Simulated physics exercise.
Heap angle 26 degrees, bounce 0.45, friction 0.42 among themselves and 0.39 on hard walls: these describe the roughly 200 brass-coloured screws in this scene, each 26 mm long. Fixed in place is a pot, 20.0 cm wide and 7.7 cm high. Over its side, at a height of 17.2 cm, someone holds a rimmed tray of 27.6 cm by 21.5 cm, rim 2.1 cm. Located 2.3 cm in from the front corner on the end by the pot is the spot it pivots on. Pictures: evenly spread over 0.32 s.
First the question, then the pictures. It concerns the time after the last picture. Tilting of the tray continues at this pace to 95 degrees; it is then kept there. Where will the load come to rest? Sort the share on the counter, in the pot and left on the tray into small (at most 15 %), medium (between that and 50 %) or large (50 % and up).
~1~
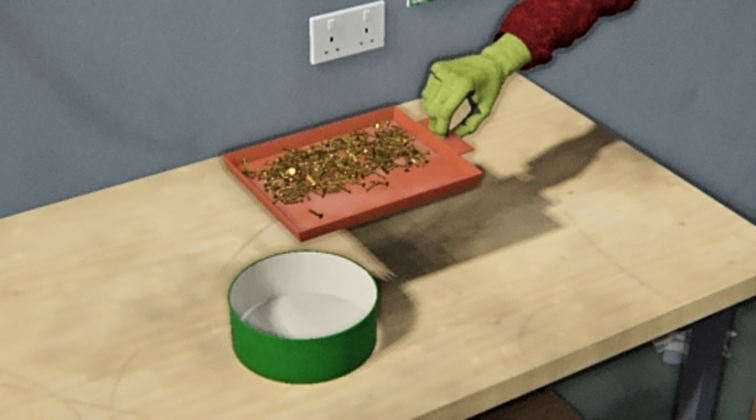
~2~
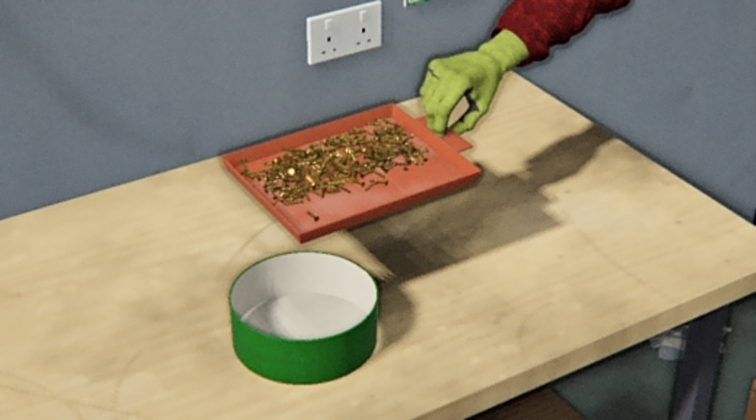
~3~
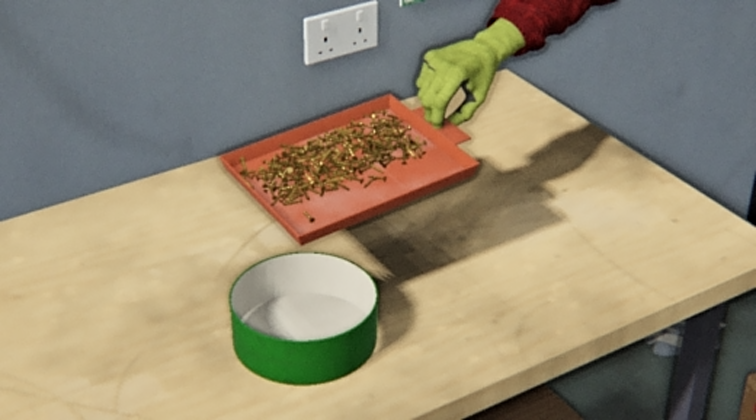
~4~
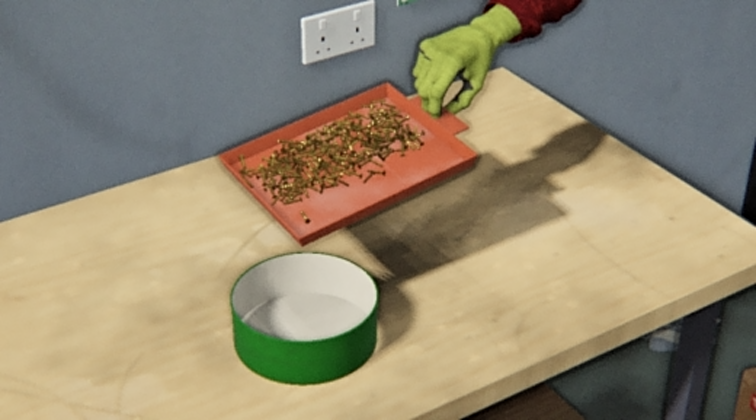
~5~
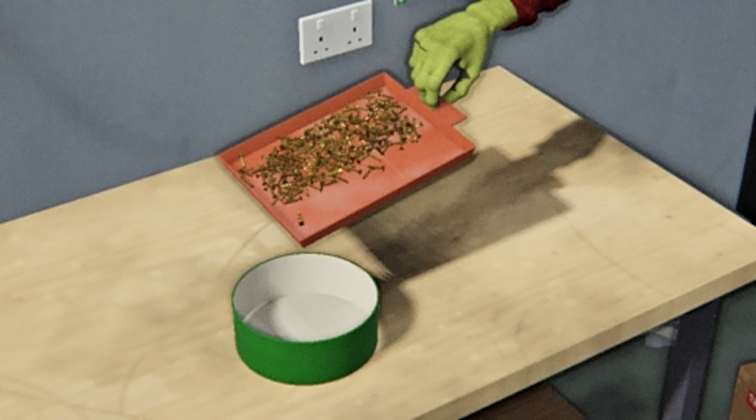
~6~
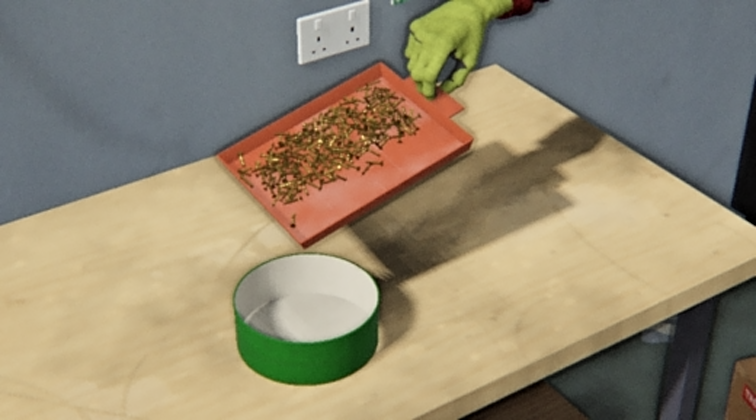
Counter - medium, pot - large, tray - small.
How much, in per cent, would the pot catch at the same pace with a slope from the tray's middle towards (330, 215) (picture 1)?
The share comes to about 100 in a hundred.
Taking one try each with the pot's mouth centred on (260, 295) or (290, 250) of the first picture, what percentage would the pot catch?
Estimates: 95 % and 5 %, in that order.
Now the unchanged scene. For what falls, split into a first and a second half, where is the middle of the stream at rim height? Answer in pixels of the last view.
Around (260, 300), then (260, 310).
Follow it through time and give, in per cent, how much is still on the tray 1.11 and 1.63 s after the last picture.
Estimates: 50; 0.
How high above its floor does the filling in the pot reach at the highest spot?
It stands at some 3.0 cm.
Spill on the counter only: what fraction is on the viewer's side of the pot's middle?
Roughly 0 percent of the spill.
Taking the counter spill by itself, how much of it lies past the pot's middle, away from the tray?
About 100 %.
Then, 0.67 s after the last picture, tilt 53 degrees; the tray holds 95 %, the pot 0 %.
Then, 1.11 s after the last picture, tilt 78 degrees; the tray holds 50 %, the pot 30 %.
Then, 1.63 s after the last picture, tilt 95 degrees; the tray holds 0 %, the pot 75 %.
In the end, counter 25 %, pot 75 %, tray 0 %.
